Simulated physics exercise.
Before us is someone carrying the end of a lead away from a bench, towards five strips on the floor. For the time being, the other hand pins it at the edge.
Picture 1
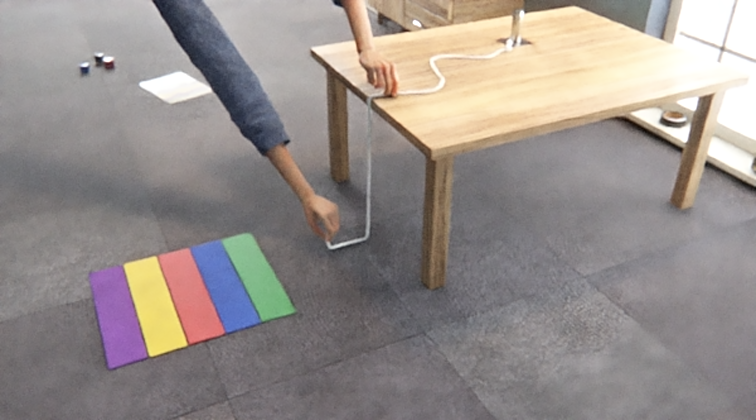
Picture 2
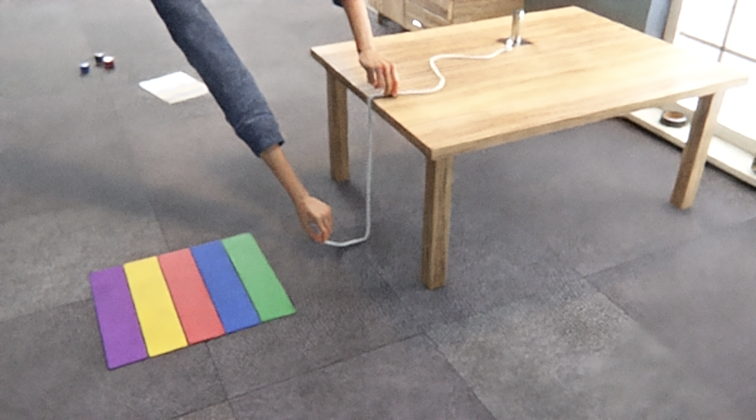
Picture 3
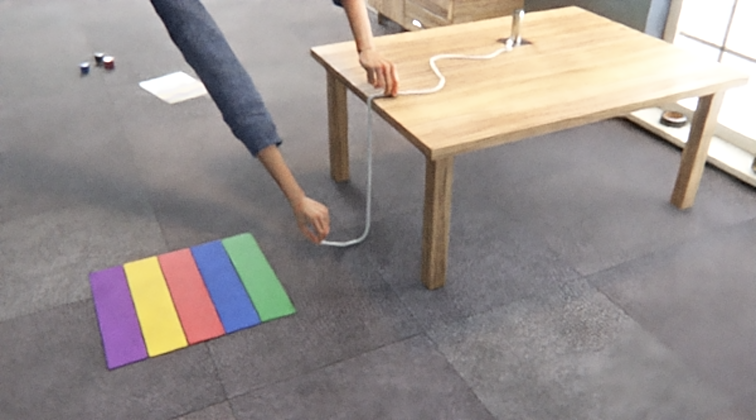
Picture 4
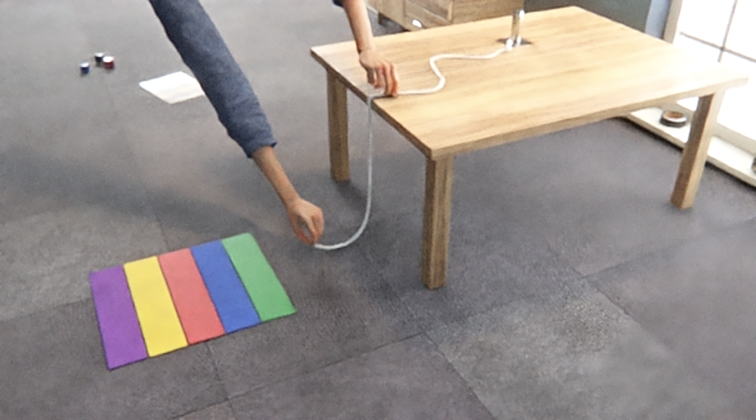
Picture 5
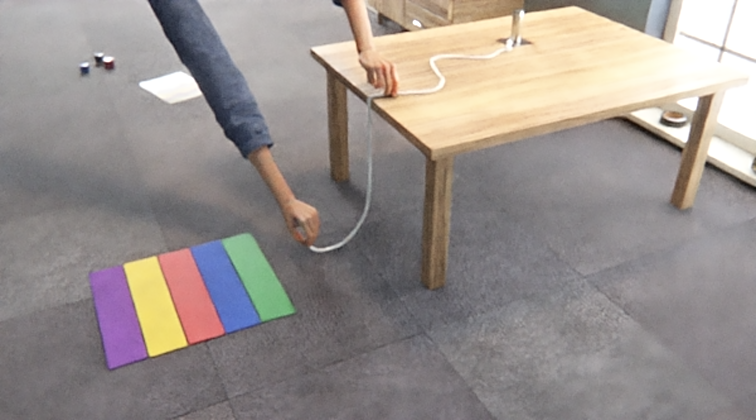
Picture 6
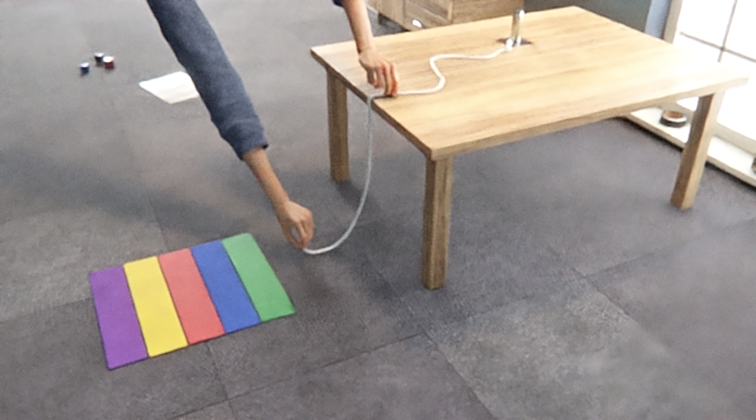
At the start, one hand presses a white cord at the edge of a wooden table while the other holds its end low above the floor. The lower hand then moves a short way left towards five coloured strips, and the hanging cord changes from a sharp bend to a slanting curve.
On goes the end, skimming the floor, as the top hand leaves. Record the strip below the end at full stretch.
Below the end: Yellow.
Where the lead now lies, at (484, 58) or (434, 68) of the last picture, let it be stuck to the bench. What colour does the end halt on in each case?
In order: Yellow, then red.
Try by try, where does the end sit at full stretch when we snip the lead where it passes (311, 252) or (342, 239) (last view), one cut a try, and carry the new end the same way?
About (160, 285), then (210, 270).
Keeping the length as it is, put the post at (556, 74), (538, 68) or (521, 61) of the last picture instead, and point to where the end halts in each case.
Try by try: (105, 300), (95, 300) and (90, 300).
A little later, end near (207, 271); over blue.
Next, end near (165, 282); over yellow.
When it is tight, end near (140, 289); over yellow. It gets as far as the yellow strip.
